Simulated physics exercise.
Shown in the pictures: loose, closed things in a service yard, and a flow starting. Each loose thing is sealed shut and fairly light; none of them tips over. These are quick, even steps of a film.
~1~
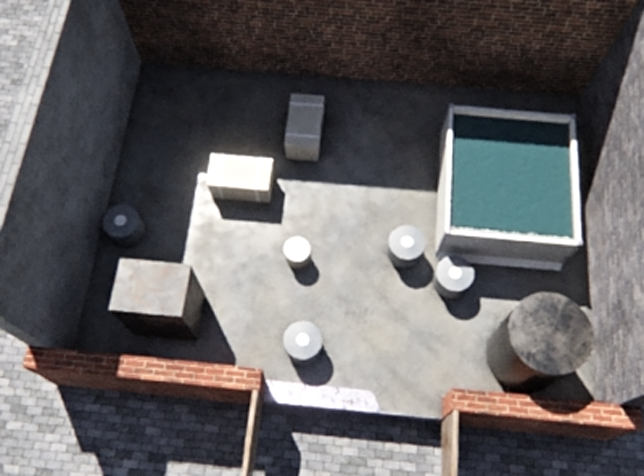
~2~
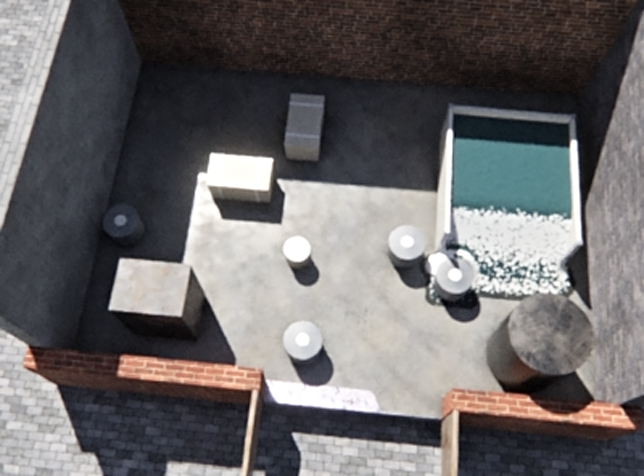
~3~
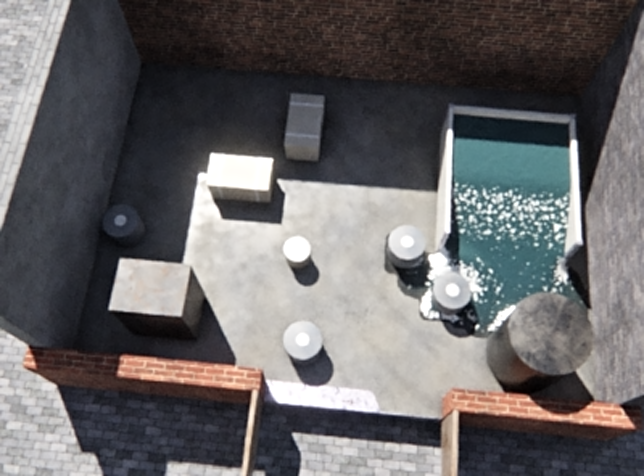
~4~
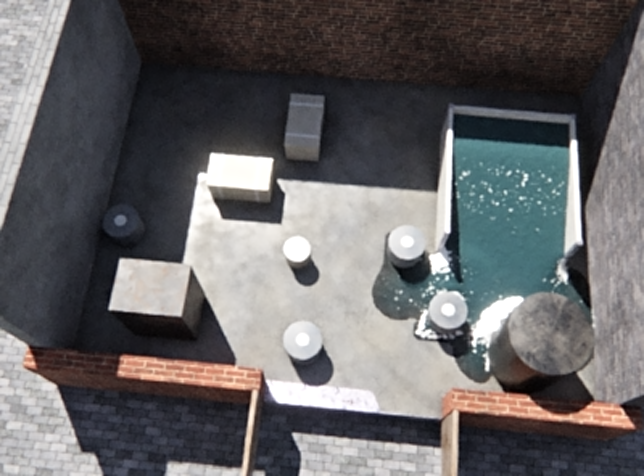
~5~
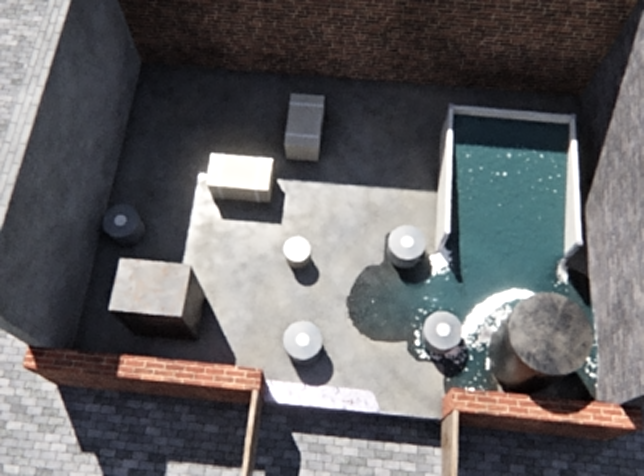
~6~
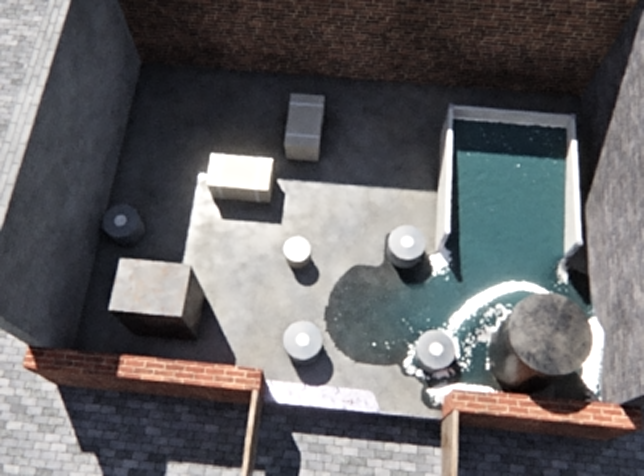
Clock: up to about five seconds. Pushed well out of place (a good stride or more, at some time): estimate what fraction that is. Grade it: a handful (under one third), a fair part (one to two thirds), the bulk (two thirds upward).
A handful.
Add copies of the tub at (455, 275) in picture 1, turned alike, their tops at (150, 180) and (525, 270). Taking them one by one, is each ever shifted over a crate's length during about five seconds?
Listed in order: Hardly budges, then shoved clear.
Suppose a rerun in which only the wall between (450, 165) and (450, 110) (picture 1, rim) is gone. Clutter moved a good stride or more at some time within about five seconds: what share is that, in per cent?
I'd put it at about 40 percent.
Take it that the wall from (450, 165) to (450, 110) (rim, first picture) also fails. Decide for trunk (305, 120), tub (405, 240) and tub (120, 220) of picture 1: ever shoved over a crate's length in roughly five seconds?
Object by object: Displaced that much, less than that, displaced that much.
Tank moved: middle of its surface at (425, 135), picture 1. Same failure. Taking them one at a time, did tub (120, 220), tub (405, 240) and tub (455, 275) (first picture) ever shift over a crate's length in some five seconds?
Not far, Far enough, Far enough.
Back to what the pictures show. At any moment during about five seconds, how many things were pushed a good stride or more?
The number is 2.
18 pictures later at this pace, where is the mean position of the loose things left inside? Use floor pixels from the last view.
The average lies close to (269, 231).
A moment on, 1 of 7 are well off their spots; 0 afloat.
Next, 1 of 7 are well off their spots; 0 afloat.
Later, 2 of 7 are well off their spots; 0 afloat.
In the end, 2 of 7 are well off their spots, and 2 have been at some point; 0 afloat.
